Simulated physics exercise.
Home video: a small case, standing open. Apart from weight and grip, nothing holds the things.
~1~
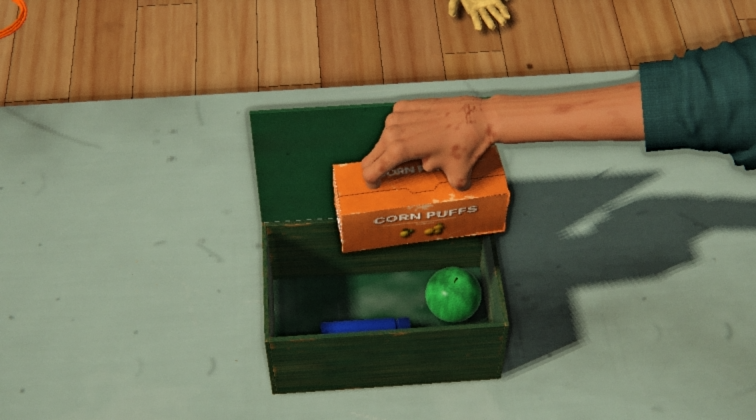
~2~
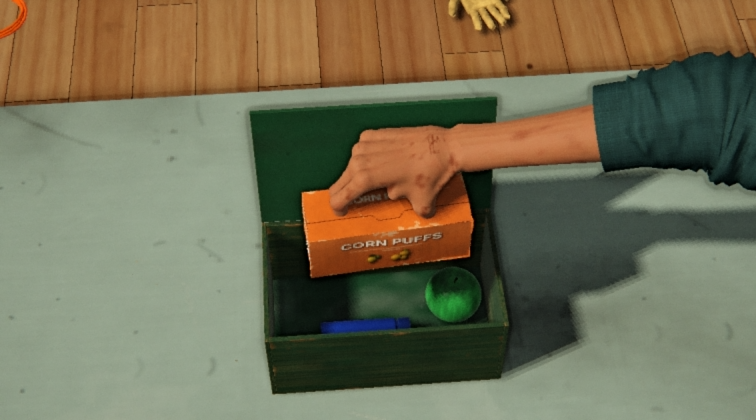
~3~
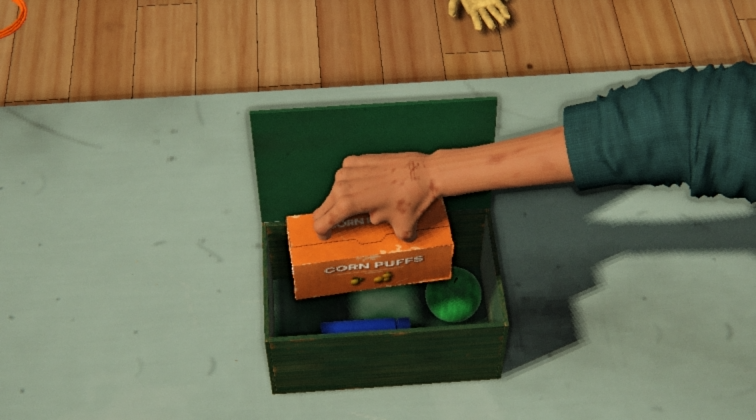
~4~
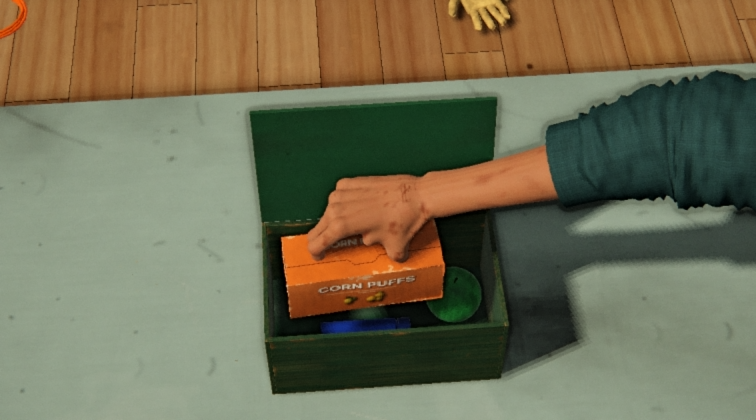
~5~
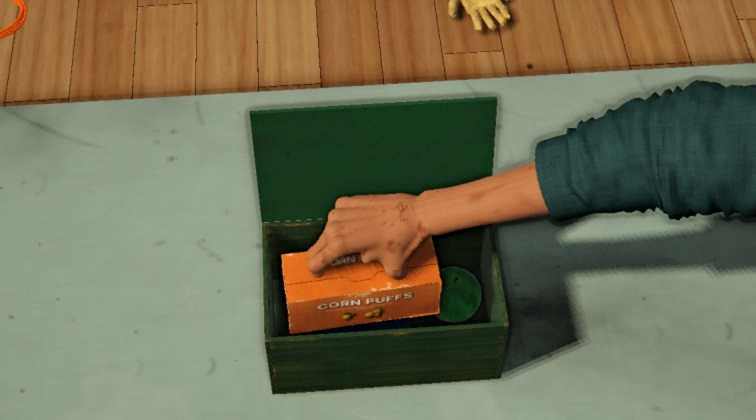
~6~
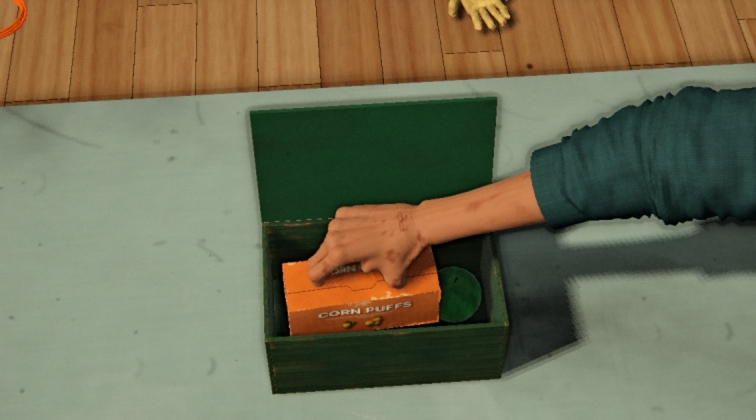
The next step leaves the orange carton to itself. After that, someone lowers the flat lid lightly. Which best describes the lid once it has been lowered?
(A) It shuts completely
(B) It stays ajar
It shuts completely.
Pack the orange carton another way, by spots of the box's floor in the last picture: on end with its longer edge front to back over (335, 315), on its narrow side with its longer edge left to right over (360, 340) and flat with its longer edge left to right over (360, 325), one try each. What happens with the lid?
At first it fails to shut, the second time it manages to shut, and the third time it manages to shut.
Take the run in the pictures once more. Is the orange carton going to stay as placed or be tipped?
Simply put, the orange carton gets tilted.
Then, 1.00 s after the last picture, lid starting down; orange carton on its side near (354, 282); green apple rolled a little; blue shaker rolled a little.
Then, 1.70 s after the last picture, lid 47° above the rim; orange carton on its side near (354, 282); green apple rolled a little; blue shaker rolled a little.
At rest, lid shut; tipped over in the box, orange carton; the other 2 in place. Seen from the same camera at the end, orange carton near (354, 282).
